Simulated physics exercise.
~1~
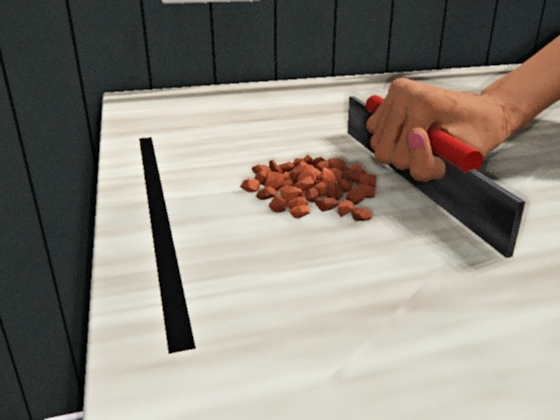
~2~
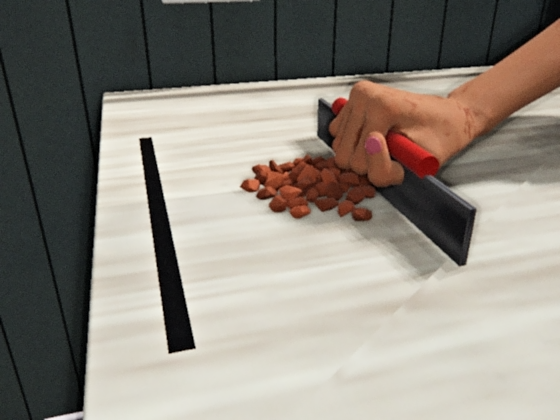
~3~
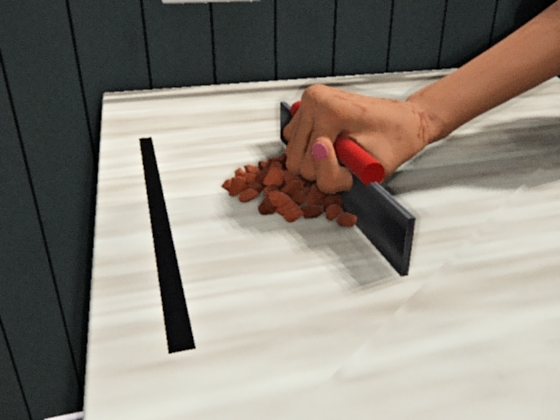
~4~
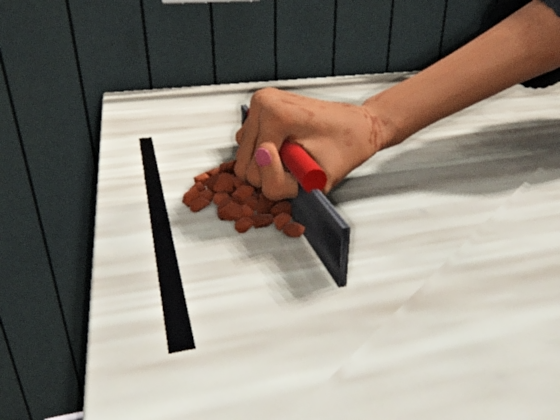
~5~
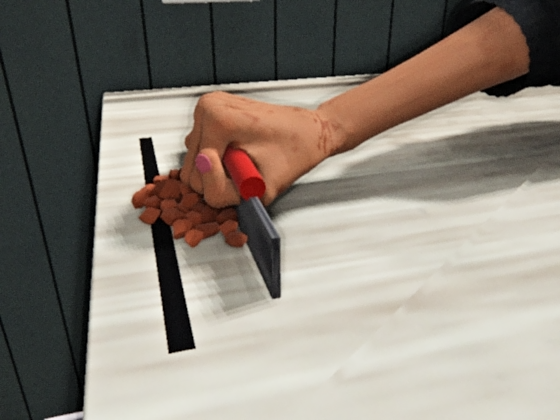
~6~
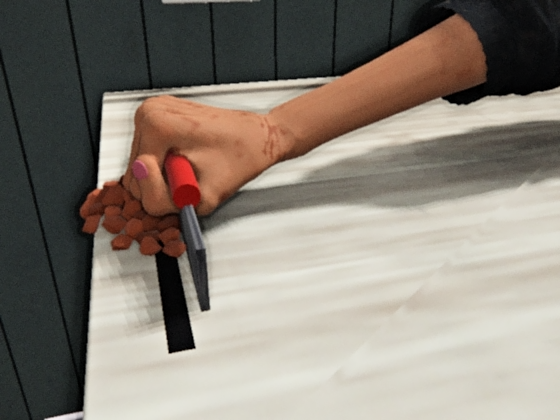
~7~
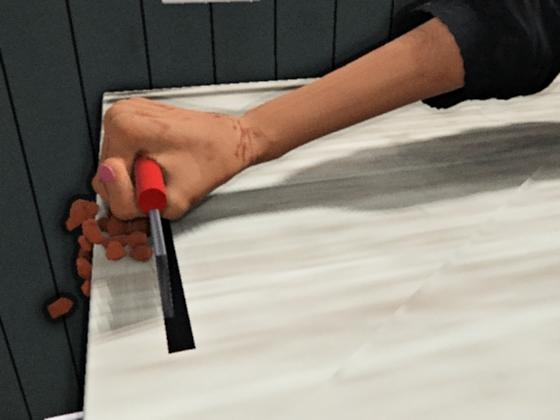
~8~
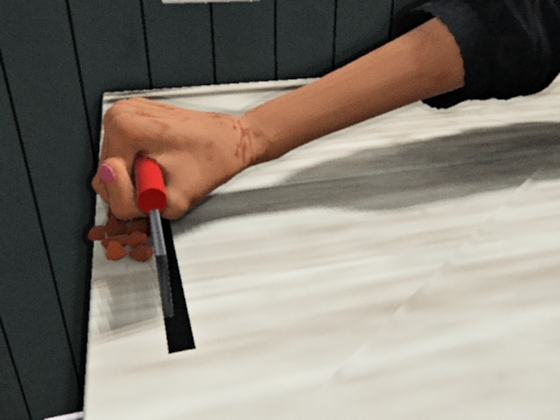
Hand with a red-handled scraper pushing reddish-brown chunks left across a pale table, stopping at black tape as some fall off.
